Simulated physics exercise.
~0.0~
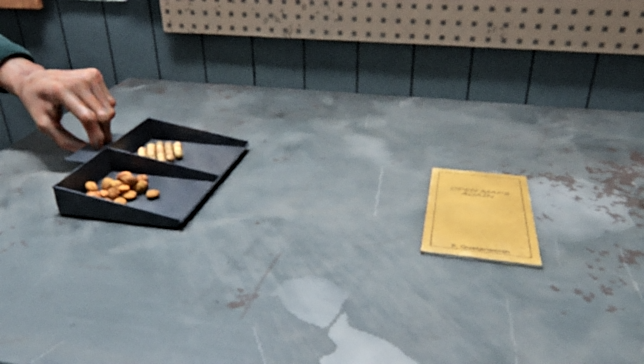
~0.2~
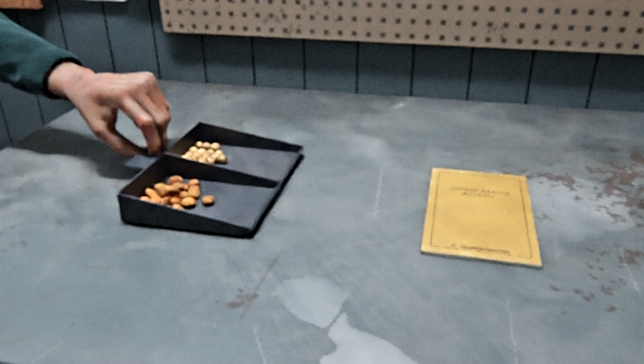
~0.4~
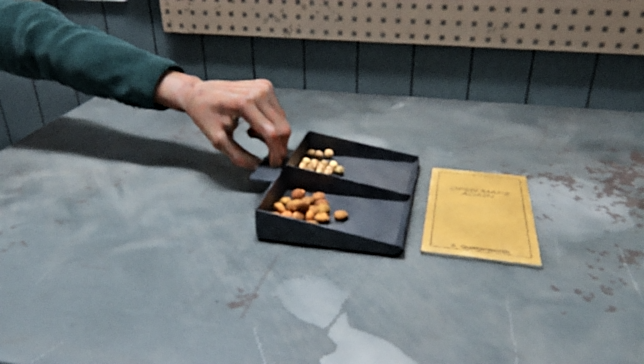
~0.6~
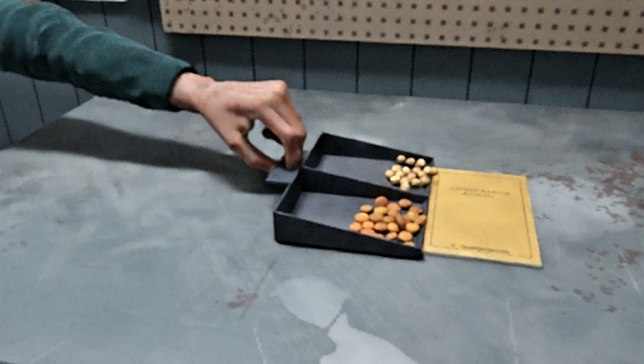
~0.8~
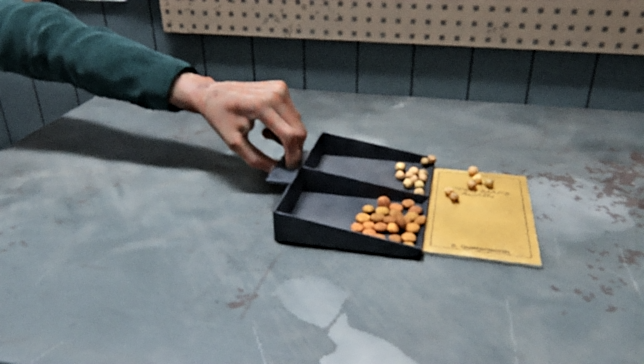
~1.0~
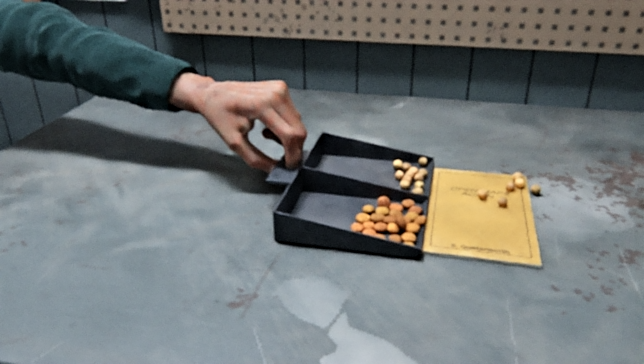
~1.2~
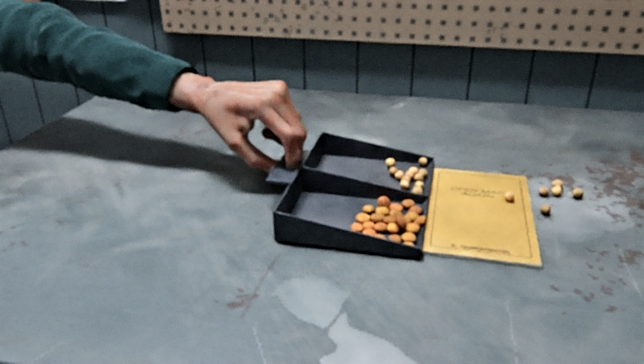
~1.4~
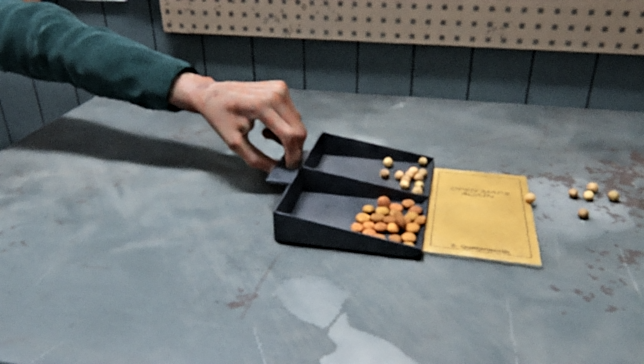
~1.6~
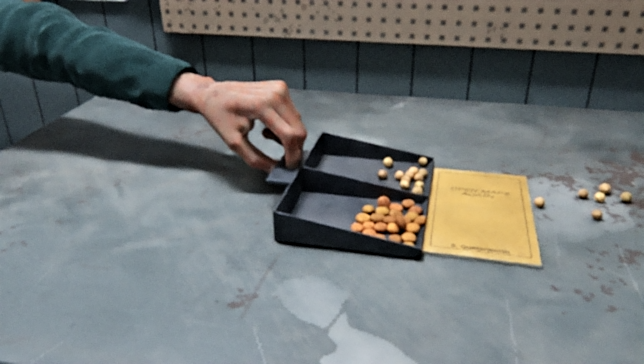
The clip opens on a hand in a dark green sleeve sliding a black two-part tray rightward along a worn grey counter towards a thin yellow book. Orange-brown pieces sit in the front section, and smaller pale ones sit in the back. The tray stops against the book, and both groups shift to its right-hand end. The orange pieces stay inside, but several pale ones spill over the rim and roll across the book. They come to the counter beyond it, while the remaining pale pieces stay in the tray and the book stays put.
